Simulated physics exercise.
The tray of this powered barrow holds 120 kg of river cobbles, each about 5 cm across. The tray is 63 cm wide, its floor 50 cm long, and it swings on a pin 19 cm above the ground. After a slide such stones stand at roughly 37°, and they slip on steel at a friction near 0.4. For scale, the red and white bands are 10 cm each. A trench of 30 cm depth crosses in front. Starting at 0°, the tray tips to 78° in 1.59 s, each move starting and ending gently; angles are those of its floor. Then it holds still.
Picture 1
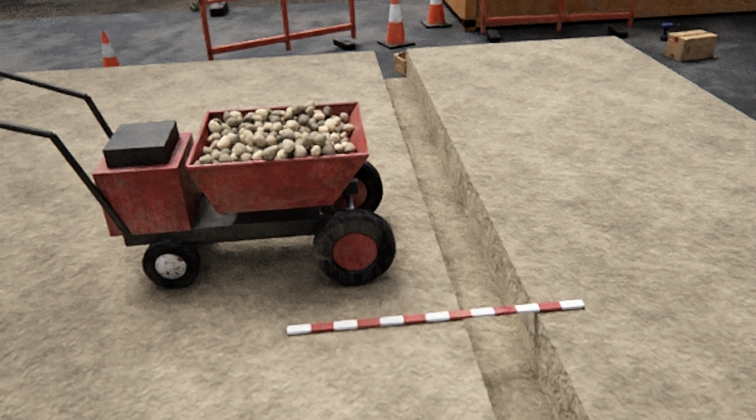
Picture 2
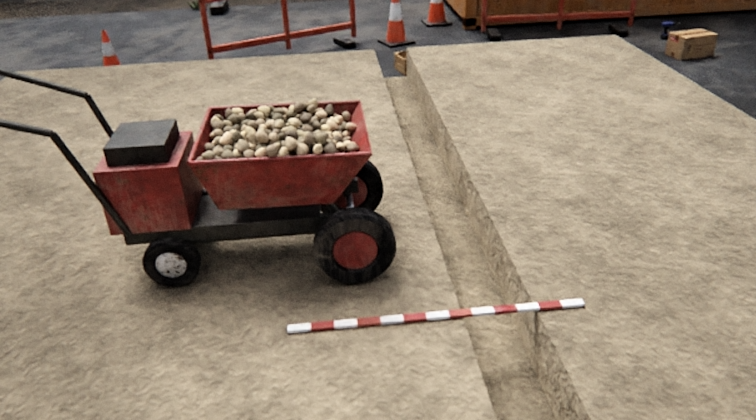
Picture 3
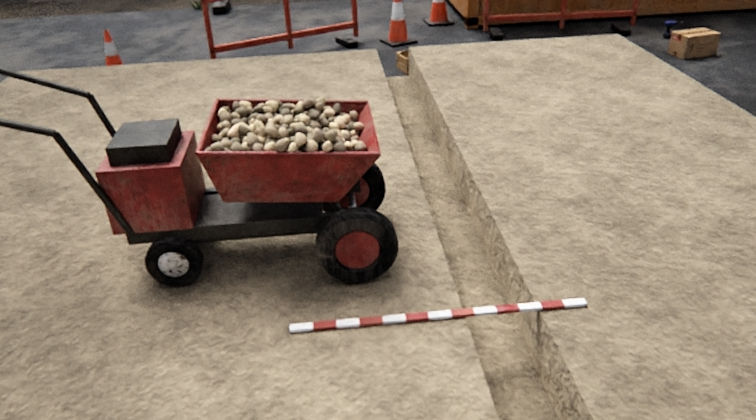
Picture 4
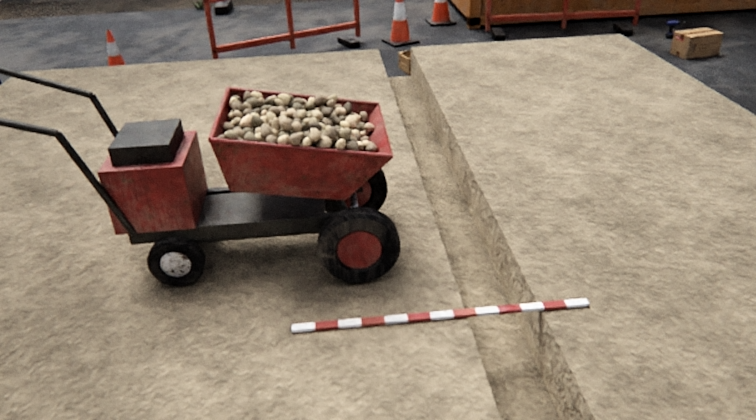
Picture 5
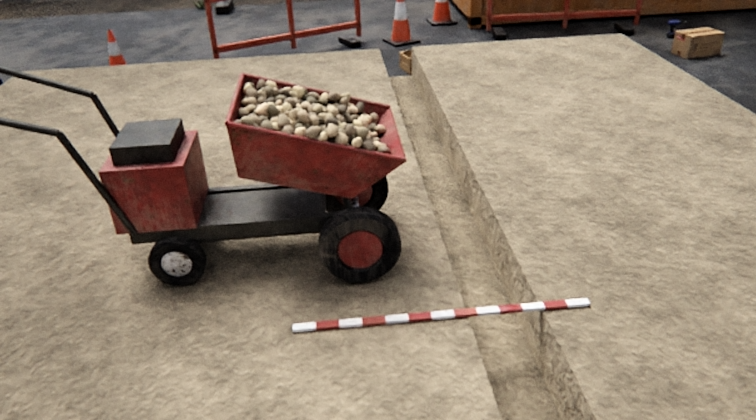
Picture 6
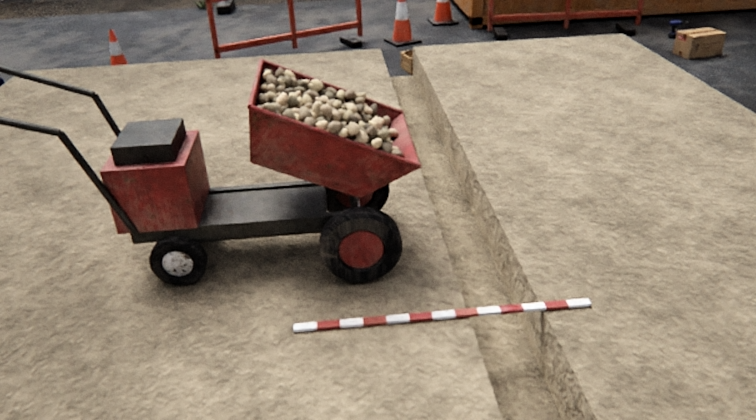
The video shows a red powered barrow loaded with rounded cobbles standing beside a narrow trench, near a red and white banded pole. Its tray tilts steadily forward to the right, the rear end rising above the dark chassis.
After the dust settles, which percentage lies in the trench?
Some 82 per cent of it.
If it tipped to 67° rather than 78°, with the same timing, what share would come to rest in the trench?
In that case some 80 per cent.
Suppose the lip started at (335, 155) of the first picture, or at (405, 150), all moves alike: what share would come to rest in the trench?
About 100 and 45 per cent.
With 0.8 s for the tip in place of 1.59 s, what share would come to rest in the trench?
In that case some 65 per cent.
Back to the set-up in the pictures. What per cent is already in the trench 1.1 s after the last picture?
Some 50 per cent.
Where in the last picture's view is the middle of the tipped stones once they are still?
Their middle is at about (484, 266).
Then, 0.6 s after the last picture the floor is at 66°, 94 % in the tray, 6 % in the trench; the foremost stones are at (486, 212).
Then, 1.1 s after the last picture the floor is at 78°, 36 % in the tray, 50 % in the trench, 14 % past the trench; the foremost stones are at (572, 222).
Then, 1.4 s after the last picture the floor is at 78°, 12 % in the tray, 70 % in the trench, 18 % past the trench; the foremost stones are at (615, 223).
Then, 3.4 s after the last picture the floor is at 78°, 0 % in the tray, 82 % in the trench, 18 % past the trench; the foremost stones are at (623, 221).
